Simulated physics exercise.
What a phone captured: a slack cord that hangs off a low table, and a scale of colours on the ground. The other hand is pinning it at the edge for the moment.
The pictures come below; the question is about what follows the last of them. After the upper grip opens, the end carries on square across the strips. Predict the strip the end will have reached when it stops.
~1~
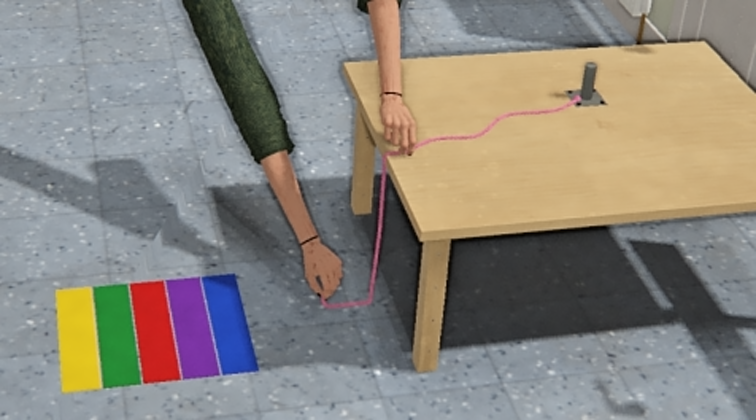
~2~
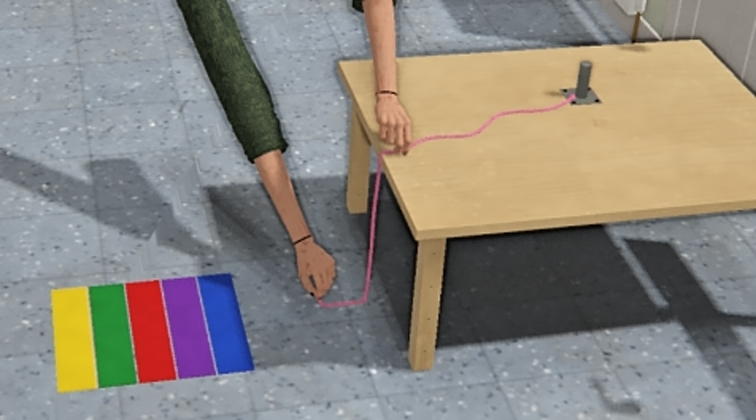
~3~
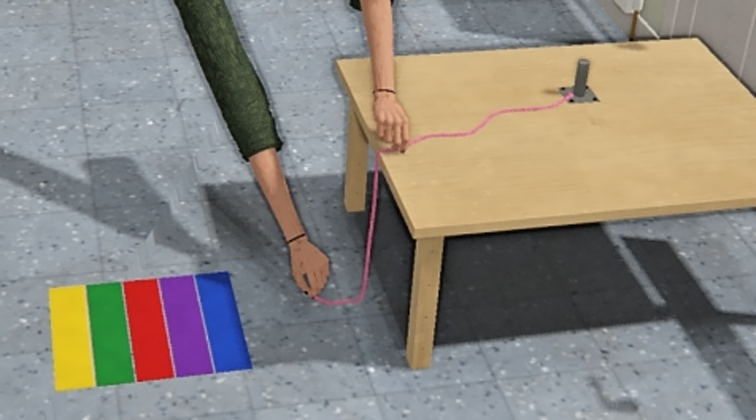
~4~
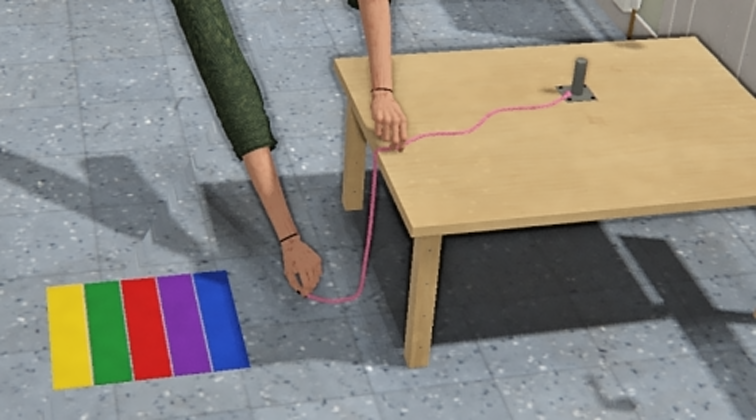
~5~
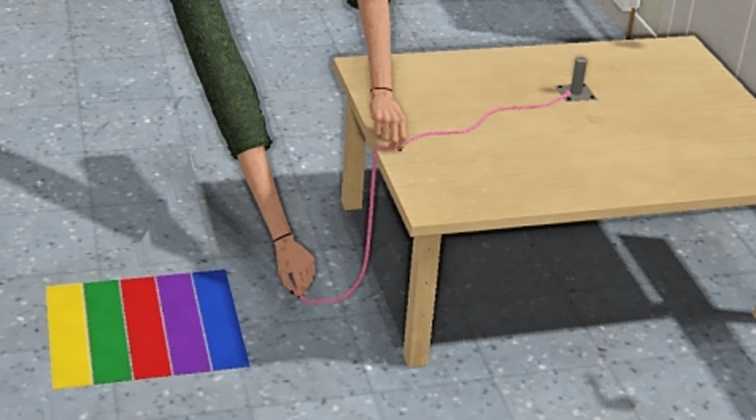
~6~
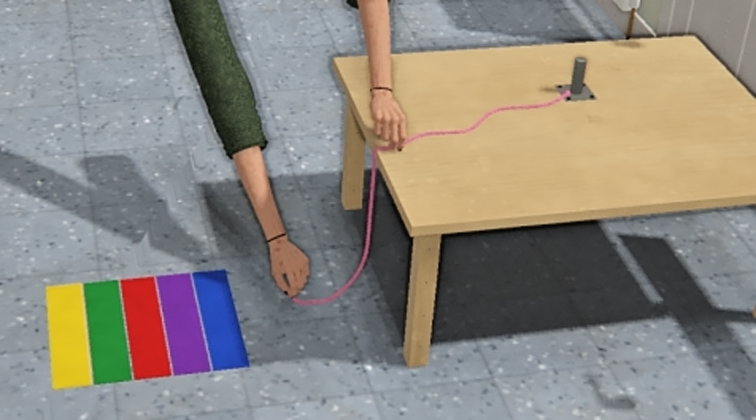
I would say the purple strip.
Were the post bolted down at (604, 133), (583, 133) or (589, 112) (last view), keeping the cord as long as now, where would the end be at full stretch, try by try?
One per try, in order: (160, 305), (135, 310), (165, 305).
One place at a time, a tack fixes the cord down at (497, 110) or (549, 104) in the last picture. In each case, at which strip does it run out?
Try 1: Purple; try 2: Purple.
Soon after, end near (236, 299); over blue.
After that, end near (199, 303); over purple.
At the stop, end near (178, 305); over purple. Over purple.
